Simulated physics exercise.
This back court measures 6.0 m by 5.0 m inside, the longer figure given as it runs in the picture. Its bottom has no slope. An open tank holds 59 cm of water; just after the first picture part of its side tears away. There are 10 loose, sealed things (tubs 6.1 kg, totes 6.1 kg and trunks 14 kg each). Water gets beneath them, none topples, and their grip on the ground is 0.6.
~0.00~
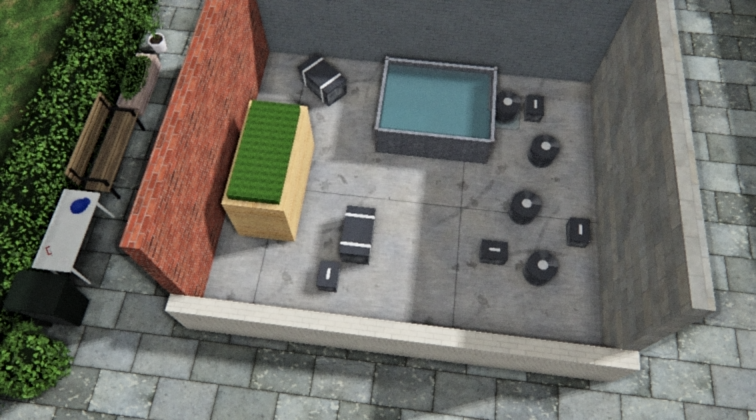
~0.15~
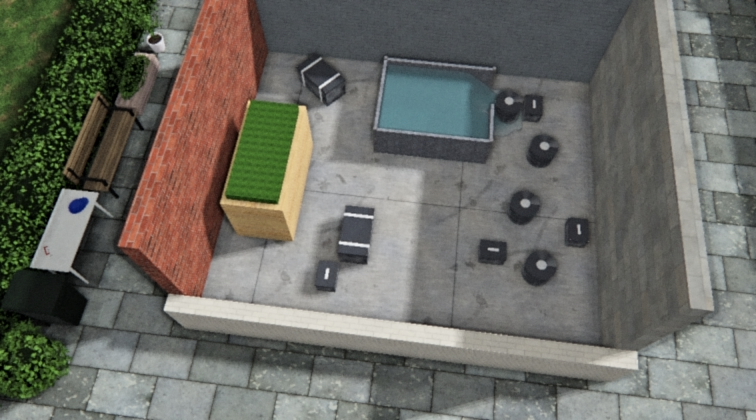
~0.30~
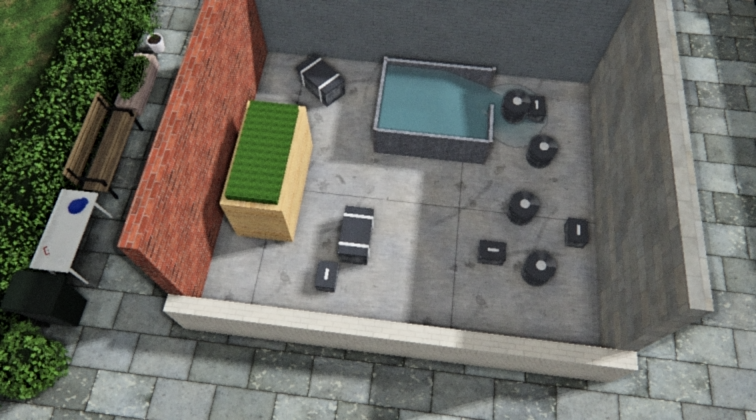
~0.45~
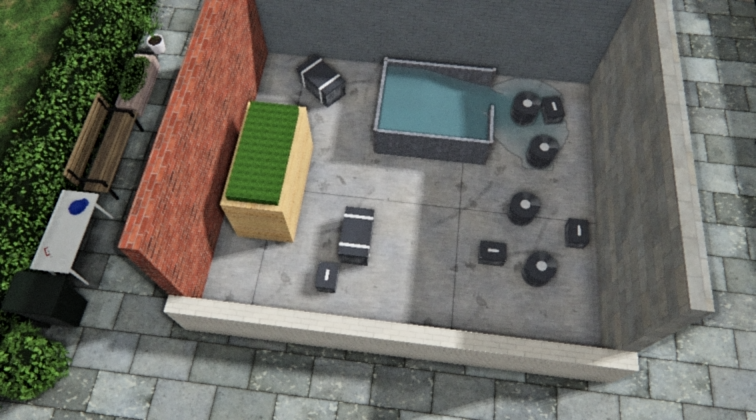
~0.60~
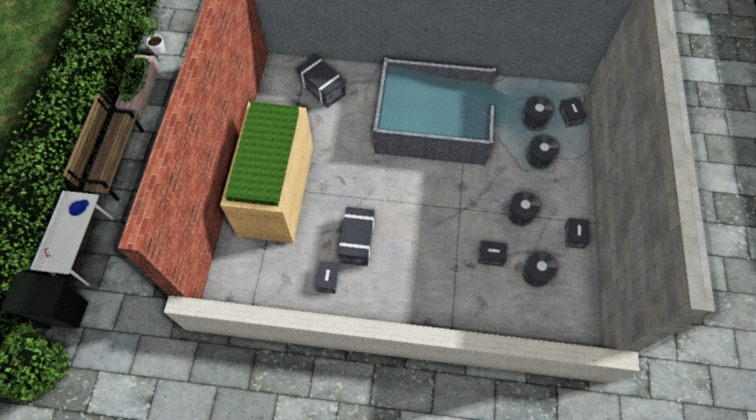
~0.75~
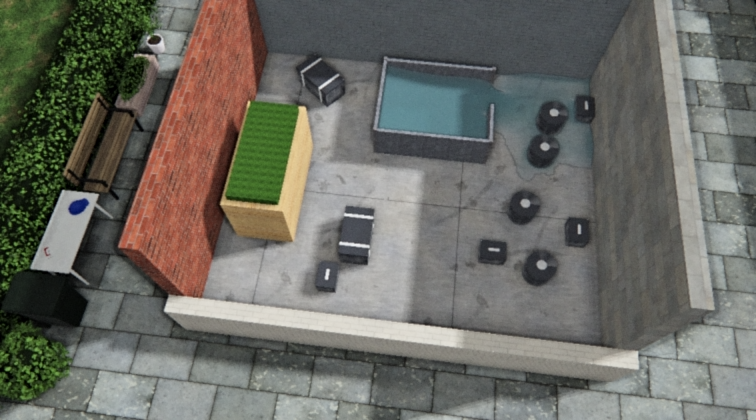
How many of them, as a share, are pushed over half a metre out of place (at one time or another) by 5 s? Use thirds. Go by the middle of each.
It is two thirds or more.
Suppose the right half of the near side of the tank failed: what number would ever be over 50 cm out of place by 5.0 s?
In that case 5 of them.
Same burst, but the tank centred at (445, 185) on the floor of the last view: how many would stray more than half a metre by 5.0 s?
In that case 5 of them.
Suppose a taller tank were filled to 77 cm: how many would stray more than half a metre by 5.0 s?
In that case 8 of them.
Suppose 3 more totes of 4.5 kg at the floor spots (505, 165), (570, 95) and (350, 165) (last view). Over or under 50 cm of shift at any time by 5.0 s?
In that order: Short of it, more, under.
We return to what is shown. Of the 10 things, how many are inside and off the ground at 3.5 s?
I count 3.
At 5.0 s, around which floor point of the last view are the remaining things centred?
At about (397, 248).
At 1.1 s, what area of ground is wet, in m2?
Some 6.0 m2.
After 1.1 s 2 of 10 are over 50 cm from their spots; 2 afloat.
After 2.2 s 3 of 10 are over 50 cm from their spots; 2 afloat.
After 3.5 s 6 of 10 are over 50 cm from their spots; 3 afloat.
After 5.0 s 7 of 10 are over 50 cm from their spots, and 7 have been at some point; 4 afloat.
